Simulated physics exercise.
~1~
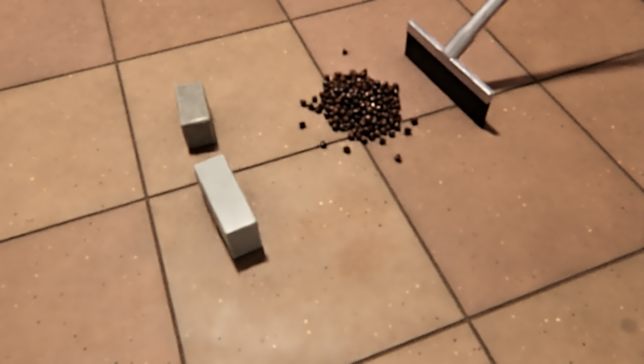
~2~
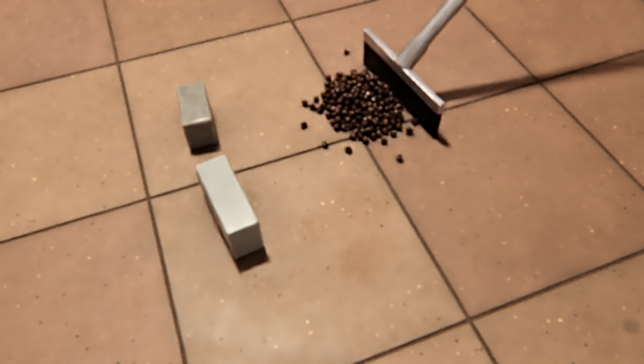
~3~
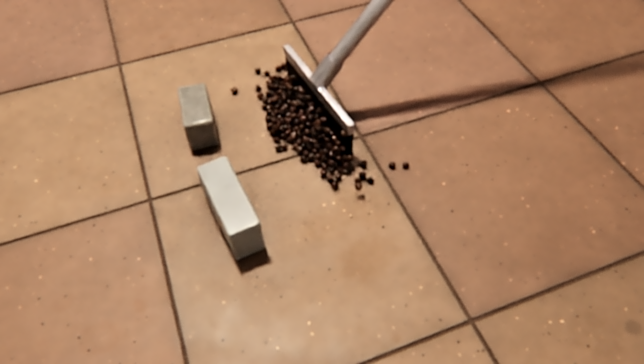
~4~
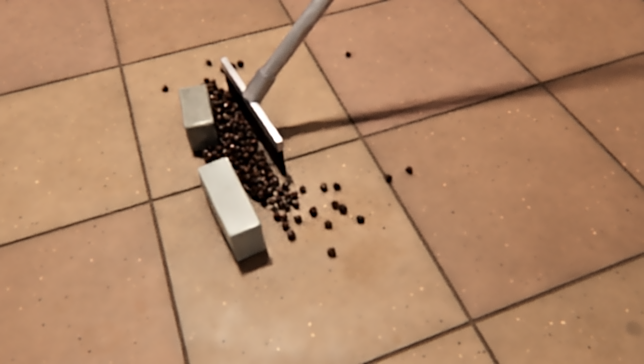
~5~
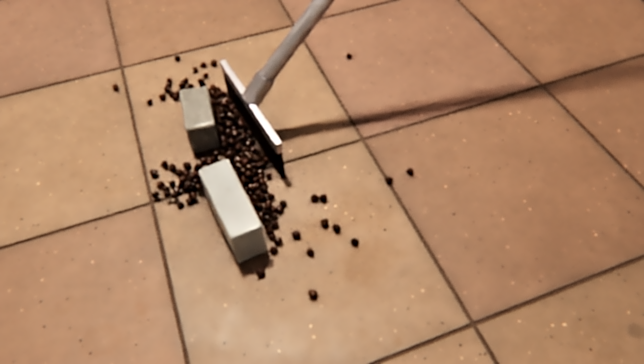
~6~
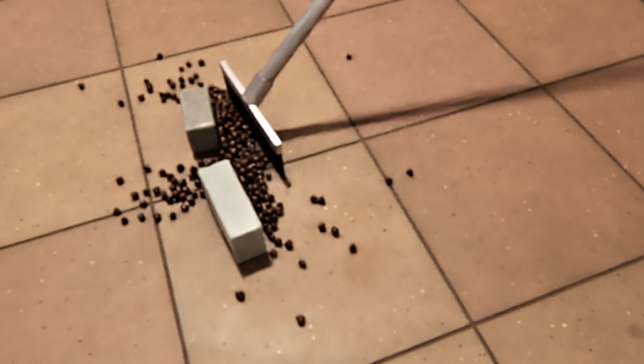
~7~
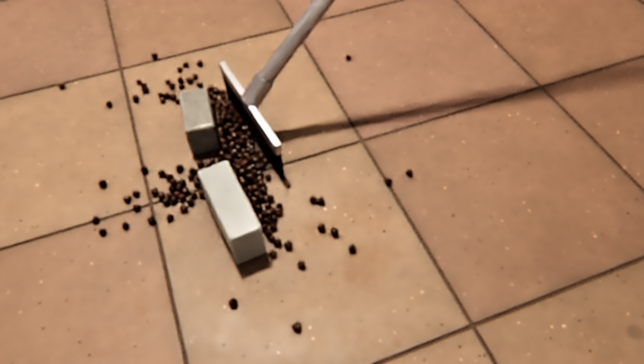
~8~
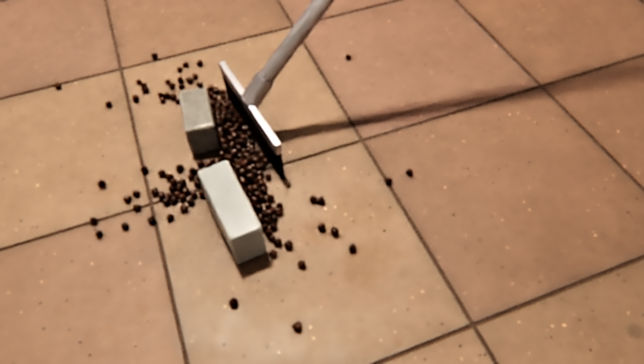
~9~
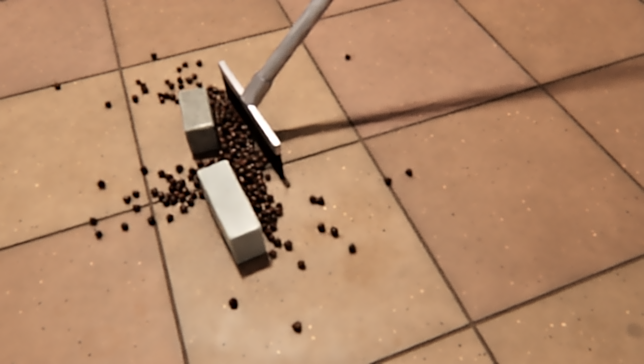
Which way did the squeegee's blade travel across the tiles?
The blade travelled to the left, pushing the beans towards the two blocks.
